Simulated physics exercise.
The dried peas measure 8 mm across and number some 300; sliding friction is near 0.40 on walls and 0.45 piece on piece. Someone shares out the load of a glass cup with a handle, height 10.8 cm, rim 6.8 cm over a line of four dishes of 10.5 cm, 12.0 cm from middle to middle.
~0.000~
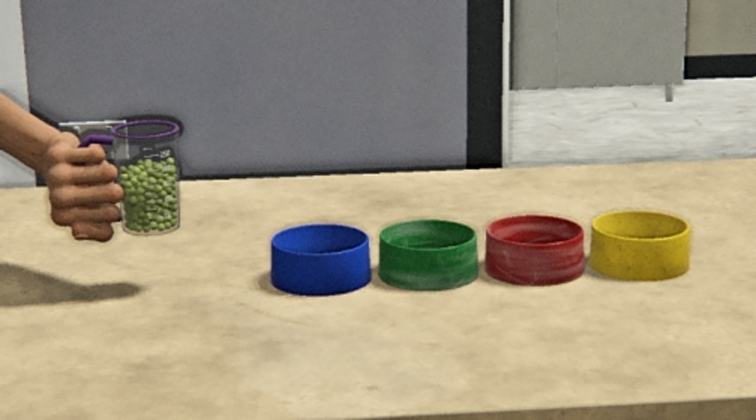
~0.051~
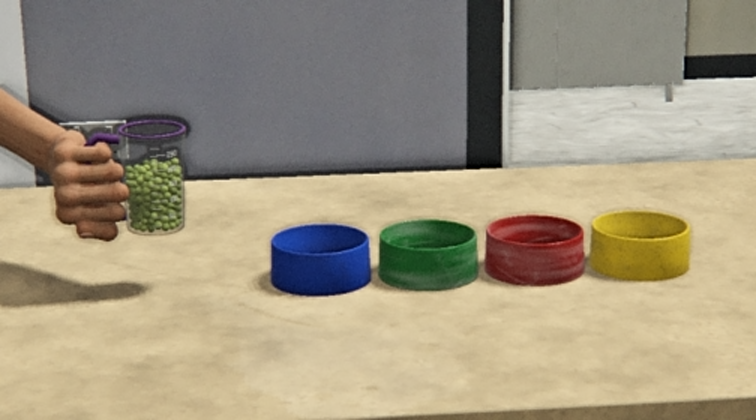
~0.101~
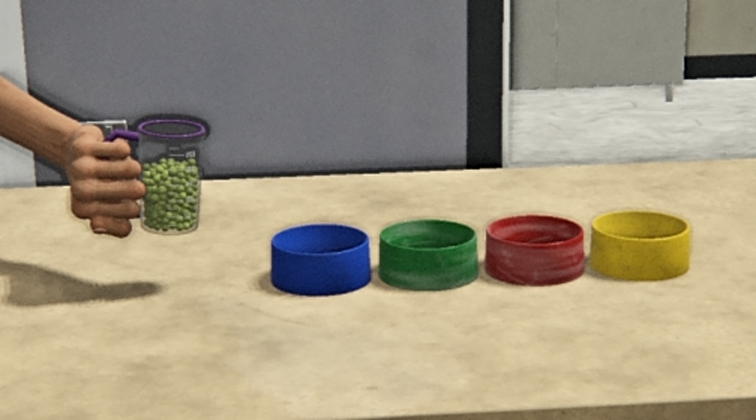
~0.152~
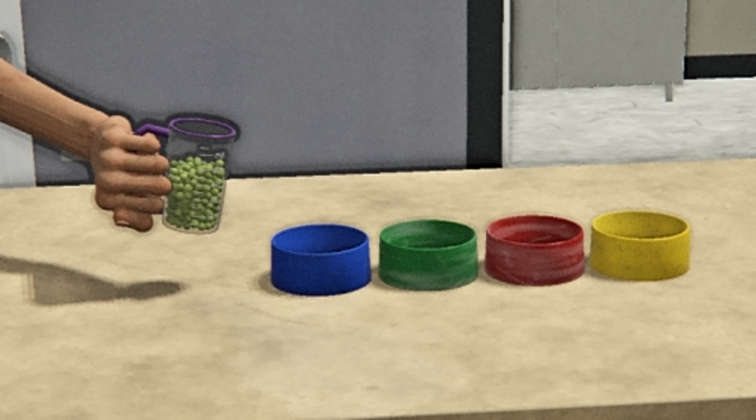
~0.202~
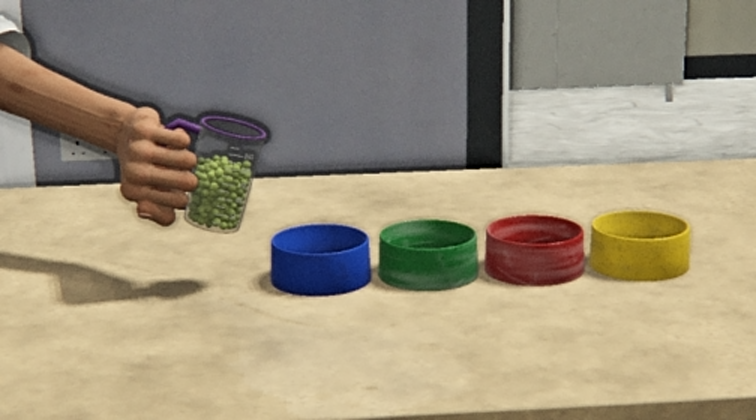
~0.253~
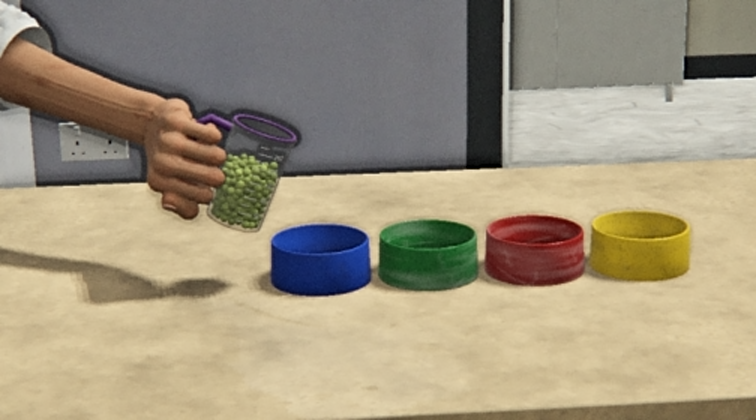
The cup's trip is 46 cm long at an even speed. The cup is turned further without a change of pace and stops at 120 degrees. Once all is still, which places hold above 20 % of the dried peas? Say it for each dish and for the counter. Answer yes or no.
Red: No, blue: No, green: No, yellow: Yes, counter: No.
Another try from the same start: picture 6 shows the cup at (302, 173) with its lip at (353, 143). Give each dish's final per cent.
Red 0, blue 0, green 0, yellow 90.
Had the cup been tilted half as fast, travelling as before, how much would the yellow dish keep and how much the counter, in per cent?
Yellow 100, counter 0.
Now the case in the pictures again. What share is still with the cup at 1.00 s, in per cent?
Roughly 80 per cent.
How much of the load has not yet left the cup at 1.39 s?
About 10 per cent.
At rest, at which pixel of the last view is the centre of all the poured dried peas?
Near (636, 250).
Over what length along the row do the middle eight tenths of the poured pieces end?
Roughly 6 cm.
Then, at 0.70 s, tilt 68 degrees; cup holds 100 %.
After 1.00 s, tilt 100 degrees; cup holds 80 %, yellow 15 %.
After 1.39 s, tilt 120 degrees; cup holds 10 %, yellow 90 %.
By 2.0 s all is still; red 0 %, blue 0 %, green 0 %, yellow 100 %, counter 0 %.
